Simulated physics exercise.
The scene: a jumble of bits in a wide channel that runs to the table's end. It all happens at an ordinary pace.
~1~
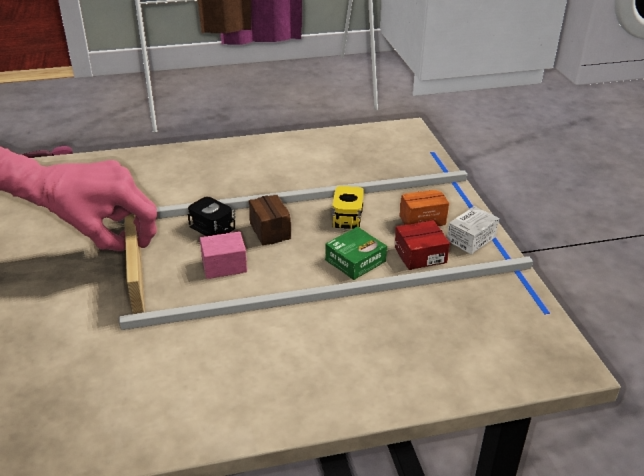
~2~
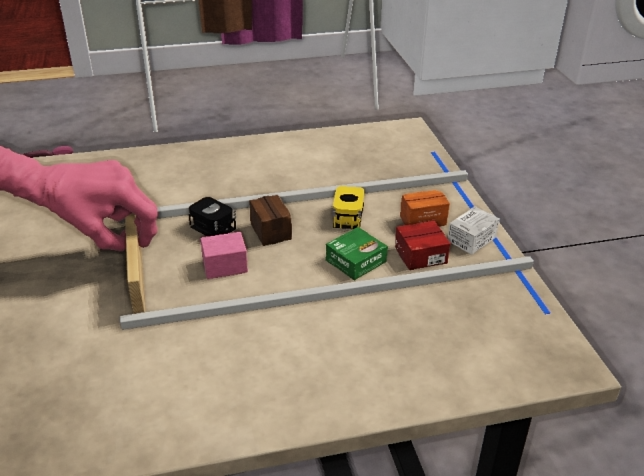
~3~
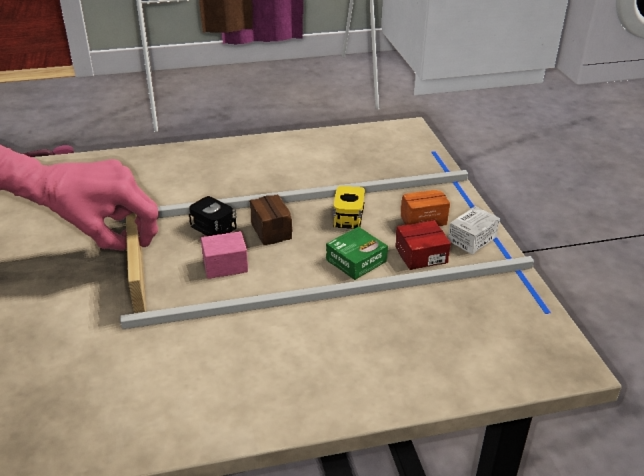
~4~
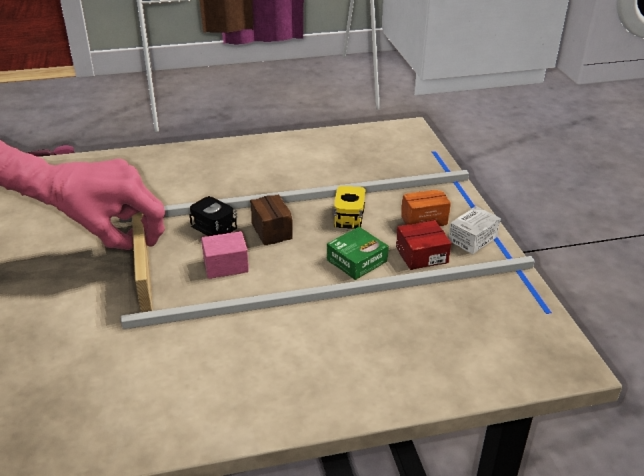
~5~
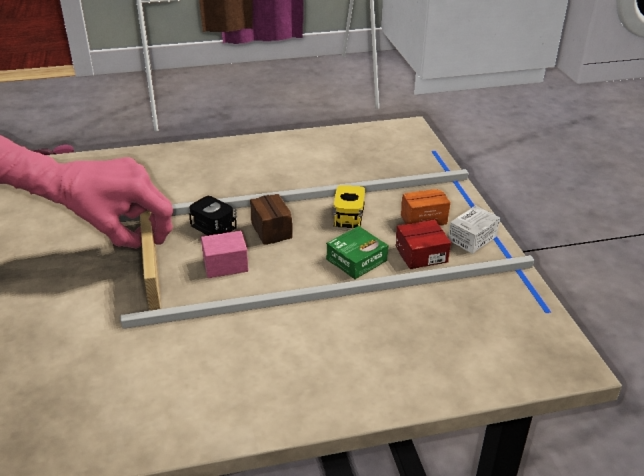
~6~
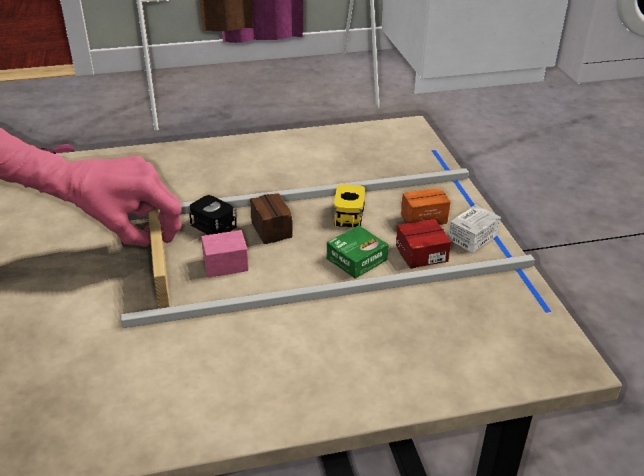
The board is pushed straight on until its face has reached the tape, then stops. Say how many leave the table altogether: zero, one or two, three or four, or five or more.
As it turns out, the number that fall off is five or more.
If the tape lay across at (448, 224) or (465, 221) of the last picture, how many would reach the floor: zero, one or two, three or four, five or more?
One after another: 3 or 4; 5 or more.
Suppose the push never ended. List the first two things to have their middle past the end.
The order is the white box, the red box.
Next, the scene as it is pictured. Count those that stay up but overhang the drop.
It comes to 1.
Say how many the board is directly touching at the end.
That makes 1.
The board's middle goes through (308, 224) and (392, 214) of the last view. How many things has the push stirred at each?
By then 6, and 8.
Soon after, none off yet; white box at rest near (474, 228); orange box at rest near (425, 208); red box at rest near (423, 243).
Then, none off yet; white box on its side near (528, 254); orange box moved about its own width near (477, 209); red box moved well along near (502, 241).
At rest, the number that fall off is five or more; fallen, pink block, brown box, green box, yellow case, red box, orange box and white box.
